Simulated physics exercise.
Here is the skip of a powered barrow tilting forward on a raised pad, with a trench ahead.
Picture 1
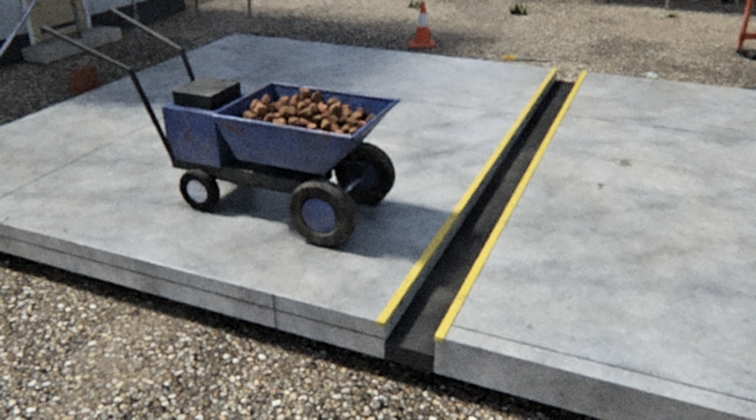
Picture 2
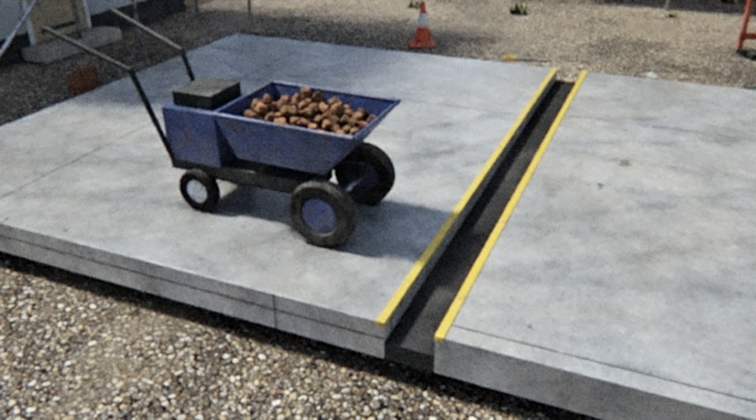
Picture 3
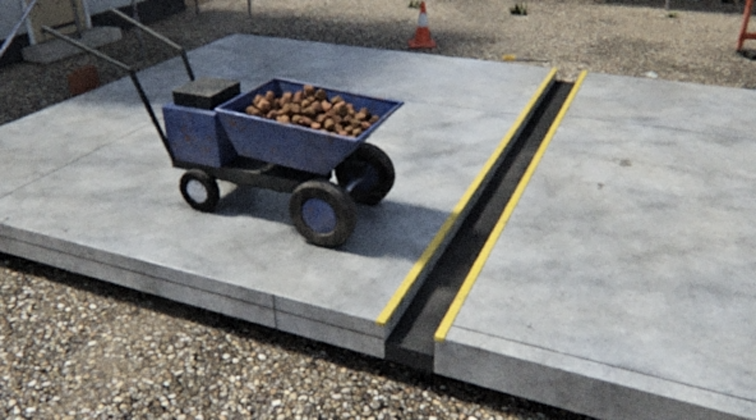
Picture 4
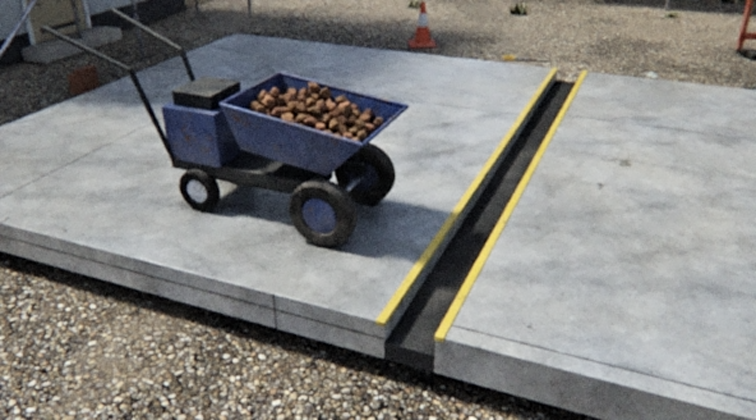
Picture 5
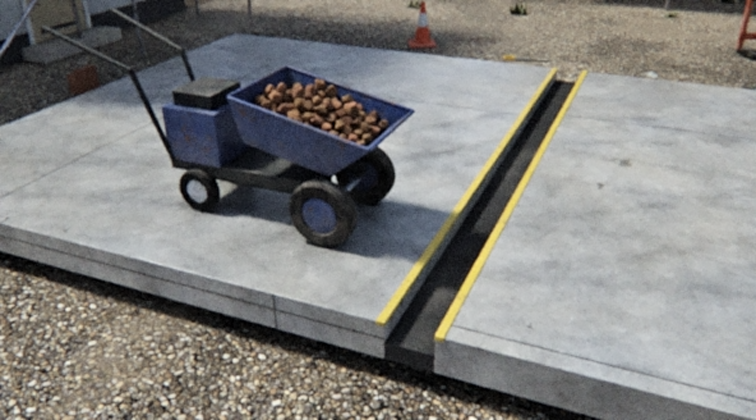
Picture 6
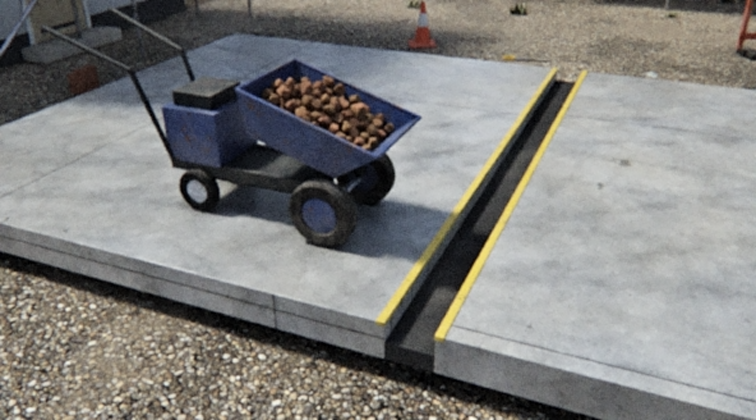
The blue skip of a small wheeled barrow, loaded with brown clods, slowly tilted forward to the right, its back end rising, while the wheels stayed still on the concrete pad beside a yellow-edged trench.
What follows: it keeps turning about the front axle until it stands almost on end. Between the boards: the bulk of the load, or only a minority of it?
Exceeds half.
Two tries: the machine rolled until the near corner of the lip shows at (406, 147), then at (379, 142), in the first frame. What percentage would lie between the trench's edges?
Roughly 0 per cent first, then roughly 50 per cent.
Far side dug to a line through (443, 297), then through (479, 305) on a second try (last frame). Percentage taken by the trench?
50 and 80 percent.
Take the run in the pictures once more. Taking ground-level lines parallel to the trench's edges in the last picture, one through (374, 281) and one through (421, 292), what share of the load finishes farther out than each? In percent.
First roughly 80 percent, then 50 percent.
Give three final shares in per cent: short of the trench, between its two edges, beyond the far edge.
Short 5, between 65, beyond 10 %.
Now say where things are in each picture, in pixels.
The first frame shows lip of the skip at (352, 138), level; top of the load at (298, 116), clay clods; first edge of the trench at (404, 287); far edge at (459, 300), the trench under half as wide as the skip, and about half as deep as wide.
The second frame shows lip of the skip at (354, 139), level; top of the load at (299, 116).
The third frame shows lip of the skip at (357, 141), tipped barely; top of the load at (292, 112).
The fourth frame shows lip of the skip at (363, 145), tipped a little; top of the load at (297, 109).
The fifth frame shows lip of the skip at (370, 151), tipped a little; top of the load at (291, 108).
The sixth frame shows lip of the skip at (377, 158), tipped clearly; top of the load at (293, 94); first edge of the trench at (404, 287); far edge at (459, 300).
Soon after the last picture, skip tipped steeply; all in the skip.
A little later, skip tipped right over; about two thirds in the skip; a stray few short of the trench; about a third in or heaped over the trench; a stray few beyond it; a stray few falling.
Later still, skip tipped right over; about a quarter in the skip; a small part short of the trench; about two thirds in or heaped over the trench; a small part beyond it.
At rest, skip tipped right over; about a quarter in the skip; a small part short of the trench; about two thirds in or heaped over the trench; a small part beyond it.
